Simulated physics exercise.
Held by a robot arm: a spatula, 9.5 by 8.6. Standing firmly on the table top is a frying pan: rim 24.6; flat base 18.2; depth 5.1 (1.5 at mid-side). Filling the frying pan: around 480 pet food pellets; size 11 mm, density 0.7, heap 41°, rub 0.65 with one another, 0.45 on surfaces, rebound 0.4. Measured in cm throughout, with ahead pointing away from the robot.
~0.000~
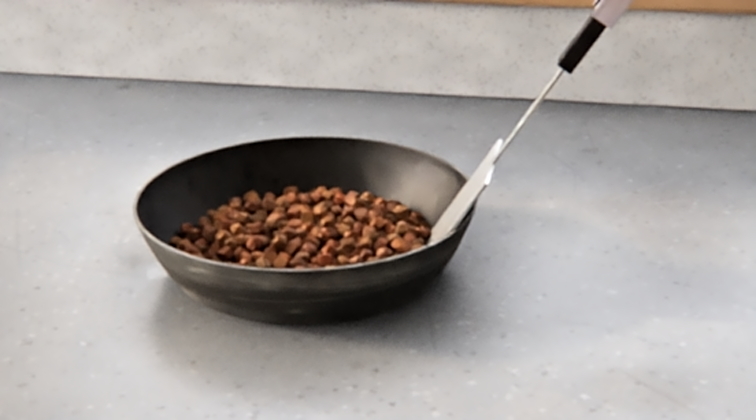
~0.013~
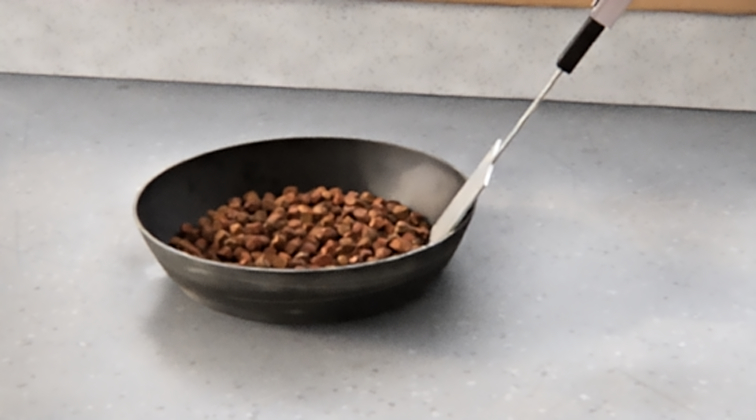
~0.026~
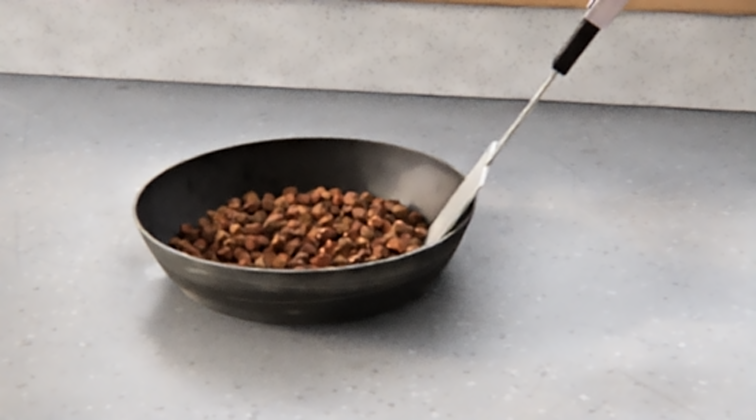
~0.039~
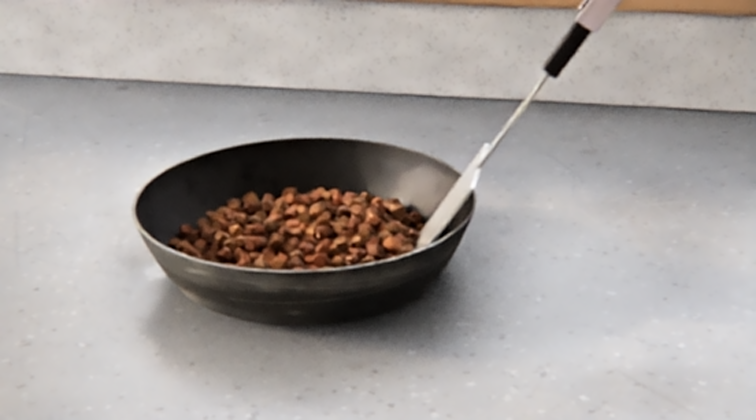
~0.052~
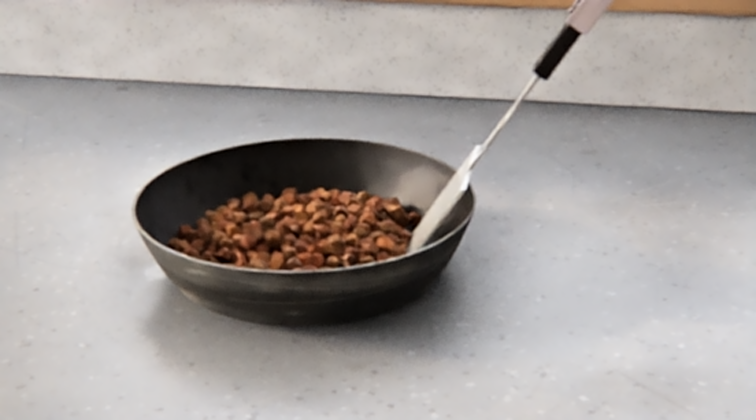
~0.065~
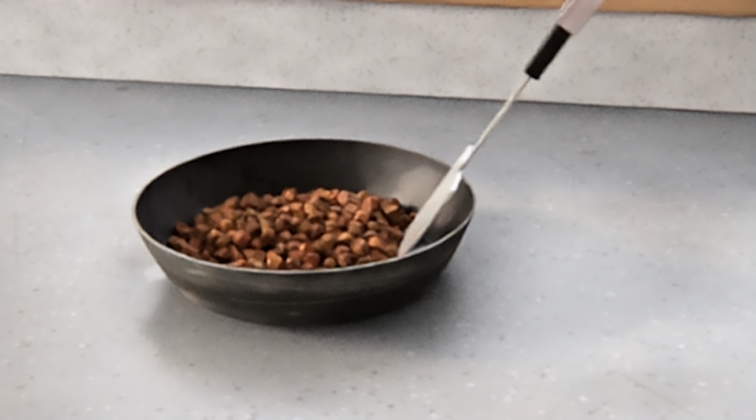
A spatula slides slowly left through the brown pellets inside a dark frying pan.
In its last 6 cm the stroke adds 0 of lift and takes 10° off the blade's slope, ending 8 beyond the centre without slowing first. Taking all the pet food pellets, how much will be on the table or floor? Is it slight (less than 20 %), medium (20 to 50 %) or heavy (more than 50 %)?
Slight.
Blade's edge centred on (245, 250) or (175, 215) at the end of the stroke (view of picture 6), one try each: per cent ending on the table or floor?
Try 1: Approx. 0 %; try 2: Approx. 30 %.
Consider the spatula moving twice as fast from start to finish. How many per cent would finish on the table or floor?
10 per cent, about.
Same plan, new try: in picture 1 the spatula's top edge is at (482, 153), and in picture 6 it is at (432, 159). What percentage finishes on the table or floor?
Roughly 5 %.
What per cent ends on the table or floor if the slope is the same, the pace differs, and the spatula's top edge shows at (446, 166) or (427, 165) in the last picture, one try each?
Close to 5 per cent in the first try and close to 10 per cent in the second.
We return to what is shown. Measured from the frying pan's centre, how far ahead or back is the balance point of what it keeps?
About 5.0 centimetres ahead.
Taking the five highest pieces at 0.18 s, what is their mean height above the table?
Around 5 cm above the table.
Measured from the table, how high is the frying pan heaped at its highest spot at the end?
It reaches about 7.0 cm.
After 0.18 s, sloping 57°, highest piece 5 above the table; 476 in the frying pan.
After 0.29 s, sloping 53°, highest piece 7 above the table; 474 in the frying pan, 2 on the blade or in flight.
After 0.55 s, sloping 47°, highest piece 7 above the table; 451 in the frying pan, 25 on the table or floor.
After 1.60 s, sloping 47°, highest piece 7 above the table; 449 in the frying pan, 27 on the table or floor.
In the end, 449 in the frying pan, 27 on the table or floor. That is 6 % on the table or floor.
